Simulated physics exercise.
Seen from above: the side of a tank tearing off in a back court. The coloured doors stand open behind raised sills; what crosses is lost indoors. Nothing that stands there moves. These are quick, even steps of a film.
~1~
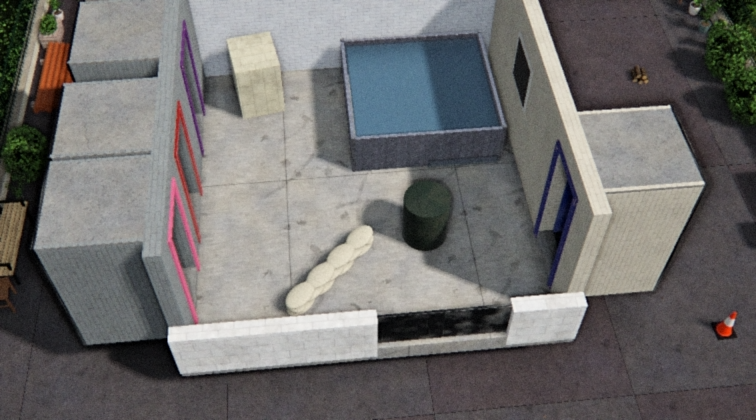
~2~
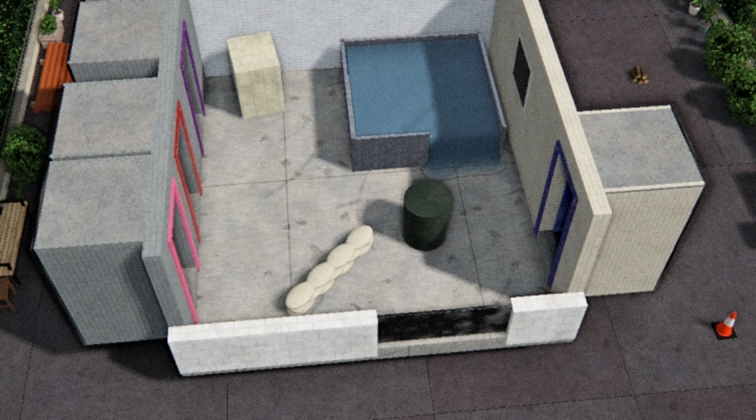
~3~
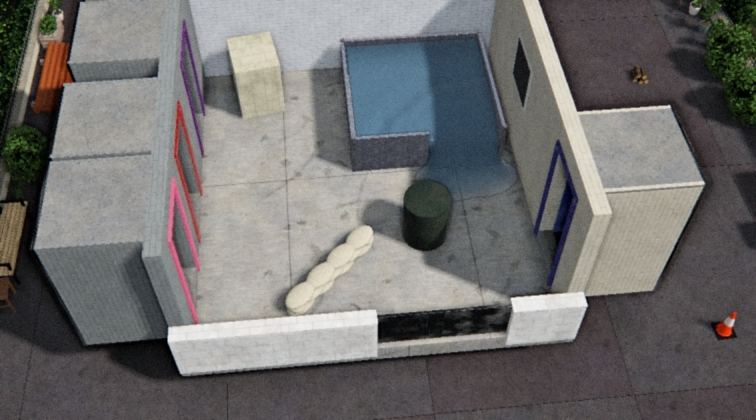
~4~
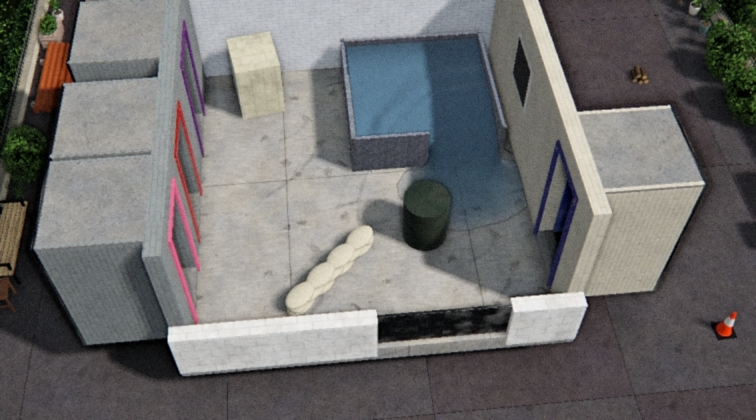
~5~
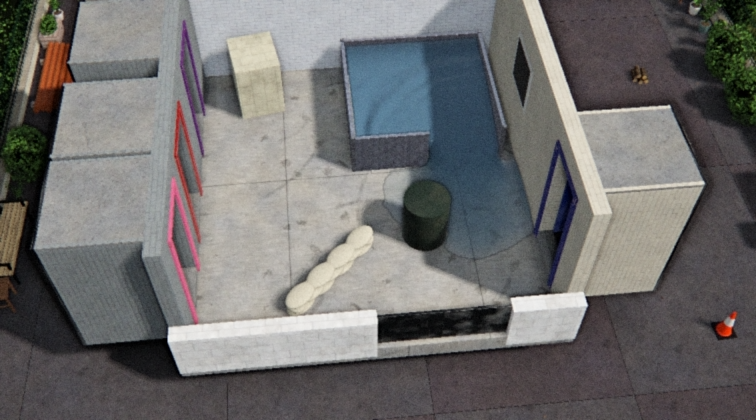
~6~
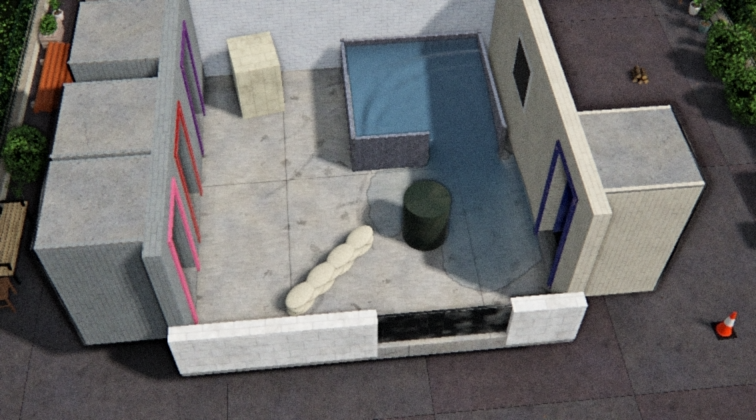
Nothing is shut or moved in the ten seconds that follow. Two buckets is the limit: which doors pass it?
The red door holds within the limit; the purple door floods; the pink door floods; the blue door floods.
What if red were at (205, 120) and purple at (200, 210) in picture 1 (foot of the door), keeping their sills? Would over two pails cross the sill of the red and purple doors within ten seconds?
My reading: The red one is over; the purple one lets less in.
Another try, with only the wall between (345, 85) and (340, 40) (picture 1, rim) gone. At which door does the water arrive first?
That is the one in purple.
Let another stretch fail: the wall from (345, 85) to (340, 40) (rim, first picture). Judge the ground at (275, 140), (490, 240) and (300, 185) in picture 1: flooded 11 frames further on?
In that order: Flooded, clear, flooded.
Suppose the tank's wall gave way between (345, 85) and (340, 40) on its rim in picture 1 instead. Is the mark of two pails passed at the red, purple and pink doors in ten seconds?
One by one: Red door lets more in; purple door is over; pink door goes over.
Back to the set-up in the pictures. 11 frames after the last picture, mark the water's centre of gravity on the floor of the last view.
Around (442, 166).
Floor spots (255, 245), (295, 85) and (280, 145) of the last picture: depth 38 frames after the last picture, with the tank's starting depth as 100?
In turn 4, 0 and 12 in a hundred.
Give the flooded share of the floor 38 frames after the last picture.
About 90 per cent.
A moment on, water covers 30 % of the floor; the red door not reached, the purple door not reached, the pink door not reached, the blue door wet at the sill, nothing in.
Next, water covers 45 % of the floor; the red door not reached, the purple door not reached, the pink door not reached, the blue door under two buckets in.
Then, water covers 65 % of the floor; the red door wet at the sill, nothing in, the purple door not reached, the pink door wet at the sill, nothing in, the blue door over two buckets in.
Later, water covers 90 % of the floor; the red door under two buckets in, the purple door wet at the sill, nothing in, the pink door far over two buckets in, the blue door far over two buckets in.
In the end, water covers 95 % of the floor; the red door under two buckets in, the purple door over two buckets in, the pink door far over two buckets in, the blue door far over two buckets in.
